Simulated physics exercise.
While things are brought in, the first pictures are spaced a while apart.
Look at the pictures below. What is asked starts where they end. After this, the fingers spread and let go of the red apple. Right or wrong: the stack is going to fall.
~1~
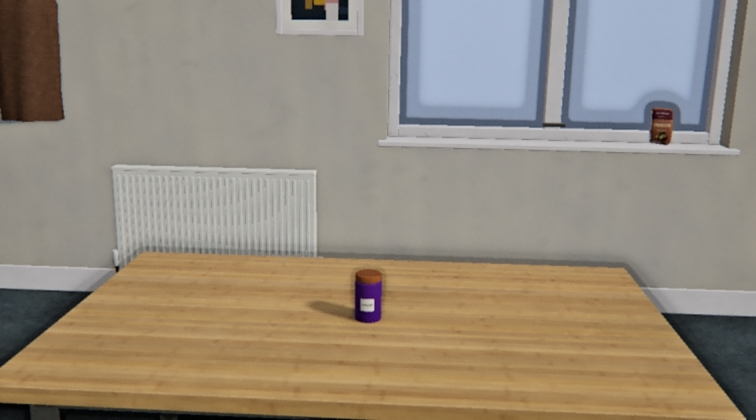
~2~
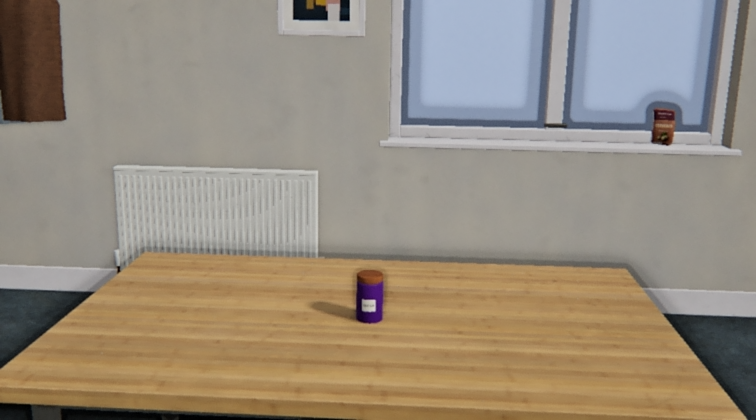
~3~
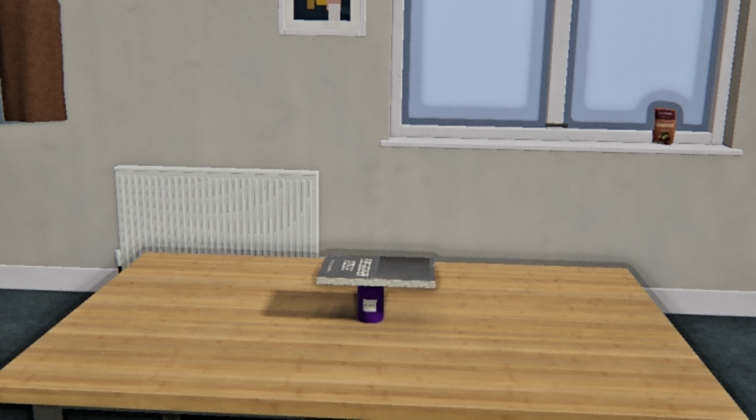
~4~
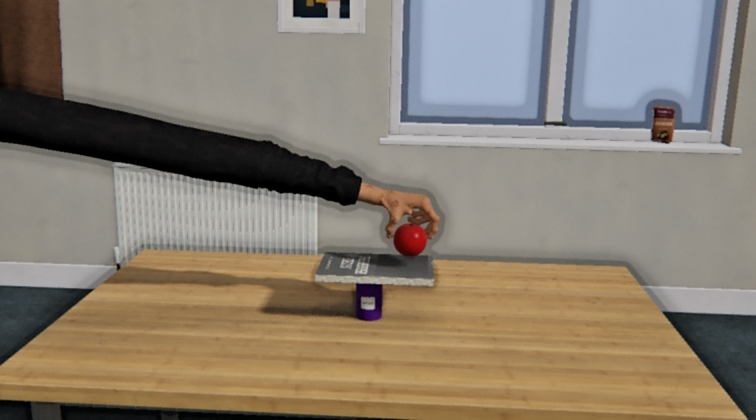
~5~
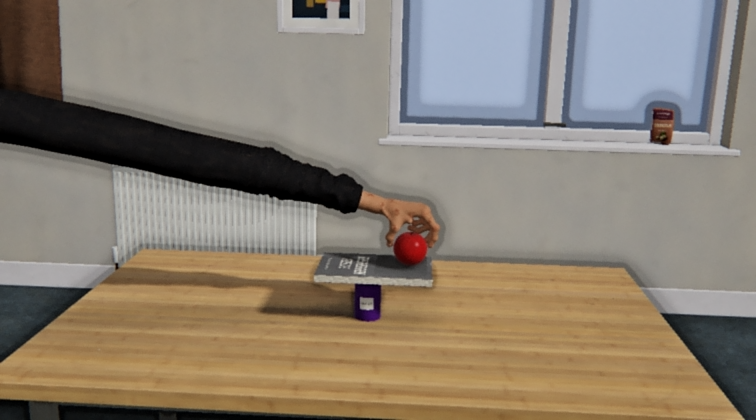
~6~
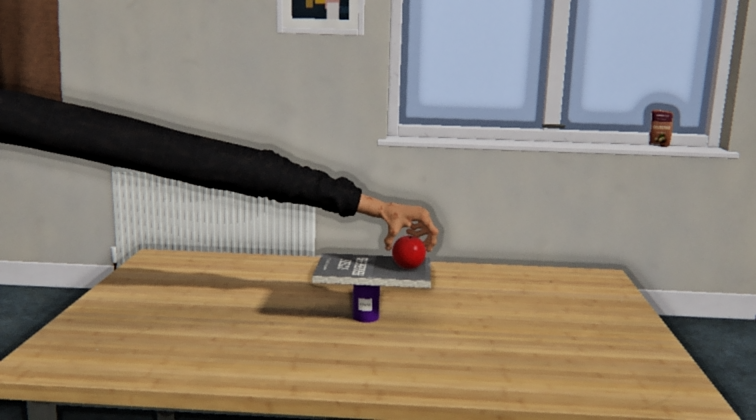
Right, it falls.
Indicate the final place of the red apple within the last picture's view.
It ends up close to (451, 307).
Then, 0.40 s after the last picture, red apple now fallen; grey book tipped 64° from how it was.
Then, 0.60 s after the last picture, grey book tipped 47° from how it was.
At rest, fallen, red apple; tipped over in the stack, grey book; purple jar in place. Seen from the same camera at the end, red apple near (451, 307). The stack loses its balance.
